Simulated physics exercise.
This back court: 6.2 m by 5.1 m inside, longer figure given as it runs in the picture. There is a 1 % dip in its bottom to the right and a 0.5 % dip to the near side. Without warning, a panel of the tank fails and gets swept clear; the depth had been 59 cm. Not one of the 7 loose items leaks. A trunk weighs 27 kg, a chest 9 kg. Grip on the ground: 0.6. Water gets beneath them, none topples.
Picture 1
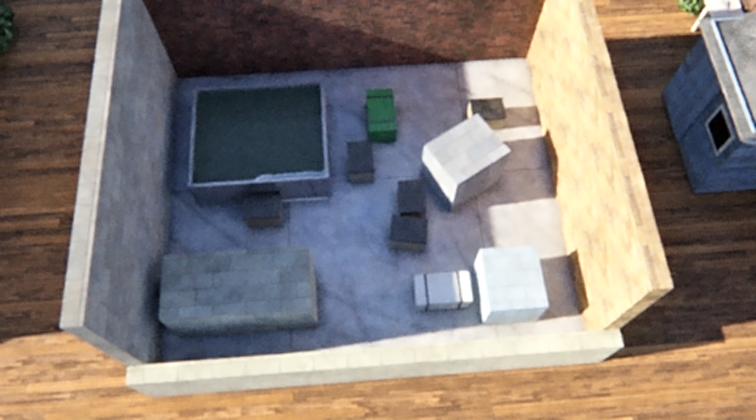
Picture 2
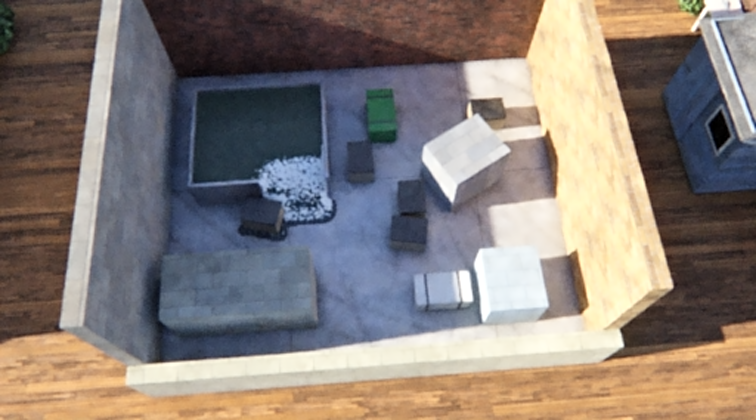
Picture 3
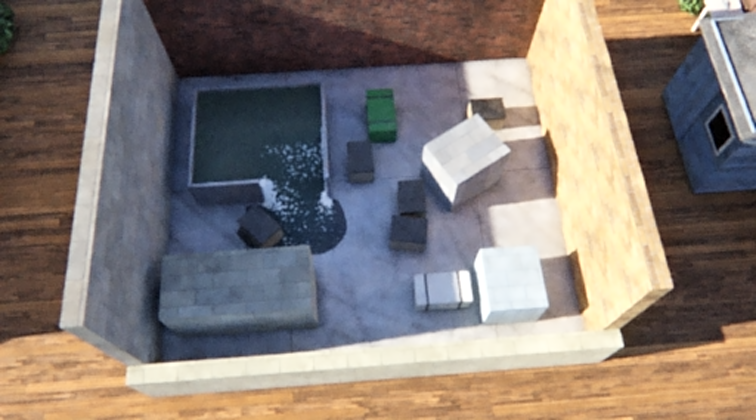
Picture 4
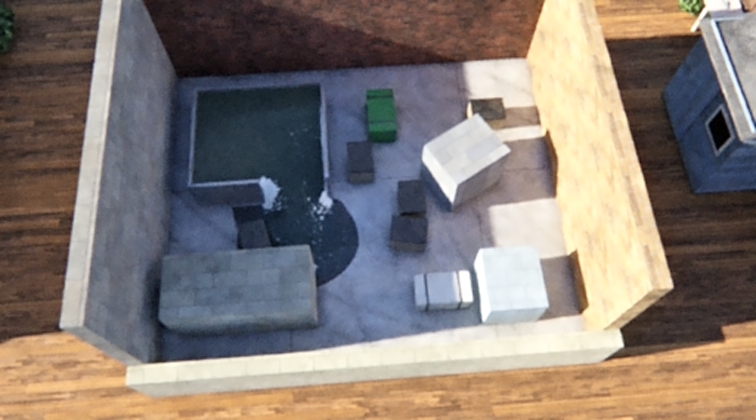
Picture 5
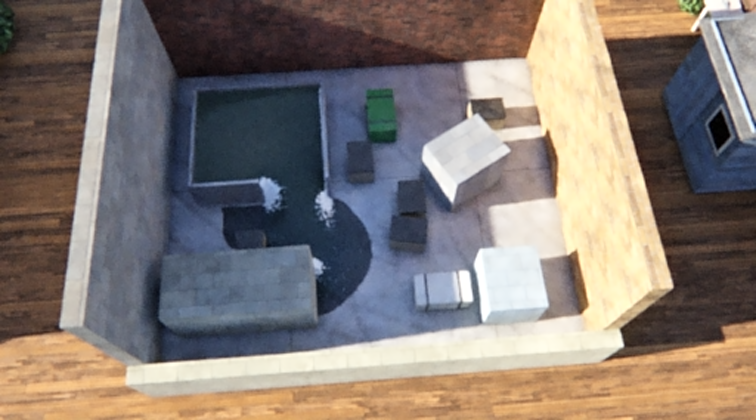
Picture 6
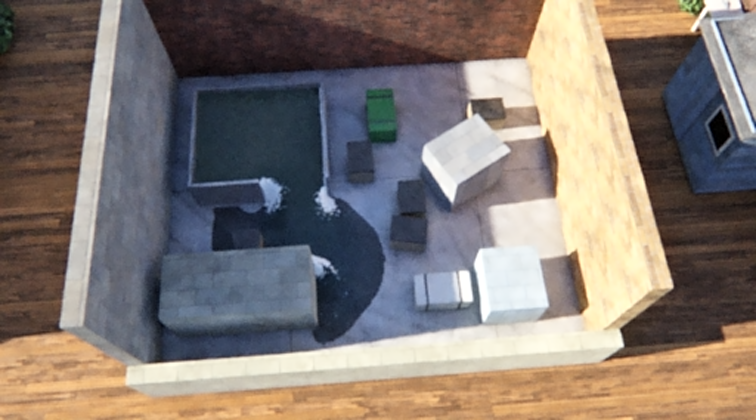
In a walled back court, water burst through the front side of a dark tank in a white splash, shifted a small dark box nearby, and spread across the floor around the long stone block.
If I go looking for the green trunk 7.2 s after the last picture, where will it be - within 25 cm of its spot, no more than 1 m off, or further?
It remains close to its start.
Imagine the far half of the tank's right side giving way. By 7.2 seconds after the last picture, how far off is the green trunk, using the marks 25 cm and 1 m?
So, for the green trunk: It is carried a long way.
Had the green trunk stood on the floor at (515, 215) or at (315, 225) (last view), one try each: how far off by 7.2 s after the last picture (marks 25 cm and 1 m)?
At the first spot it winds up far off; at the second it winds up far off.
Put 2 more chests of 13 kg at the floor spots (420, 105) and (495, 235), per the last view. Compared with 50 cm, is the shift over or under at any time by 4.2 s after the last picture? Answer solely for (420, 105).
Well, it ends up not quite that far.
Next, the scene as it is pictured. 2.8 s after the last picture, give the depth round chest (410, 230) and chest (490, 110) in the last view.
Close to 4 and 0 centimetres.
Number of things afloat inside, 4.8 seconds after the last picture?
The count is 2.
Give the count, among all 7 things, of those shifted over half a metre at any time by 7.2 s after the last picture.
I get 3.
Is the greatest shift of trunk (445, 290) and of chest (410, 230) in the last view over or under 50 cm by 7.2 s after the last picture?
First one went too far, second one went too far.
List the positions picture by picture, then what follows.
In the first picture, the green trunk at (381, 109), on the bottom; water covers 3.4 m2; 0 of 7 have shifted.
In the second picture, the green trunk at (381, 109), on the bottom; 3.9 m2 under water; 1 of 7 have shifted.
In the third picture, the green trunk at (381, 109) rests on the ground; water covers 4.6 m2; 1 of 7 have shifted.
In the fourth picture, the green trunk at (381, 109) rests on the ground; water covers 5.4 m2; 1 of 7 have shifted.
In the fifth picture, the green trunk at (381, 109), on the bottom; 6.2 m2 under water; 1 of 7 have shifted.
In the sixth picture, the green trunk at (381, 109), on the bottom; water covers 6.8 m2; 1 of 7 have shifted.
Then, 0.9 s after the last picture the green trunk is near (381, 109), 0.0 m from its start, aground; 0 afloat.
Then, 2.8 s after the last picture the green trunk is near (381, 109), 0.0 m from its start, aground; 2 afloat.
Then, 4.8 s after the last picture the green trunk is near (381, 109), 0.0 m from its start, aground; 2 afloat.
Then, 7.2 s after the last picture the green trunk is near (381, 109), 0.0 m from its start, aground; 4 afloat.
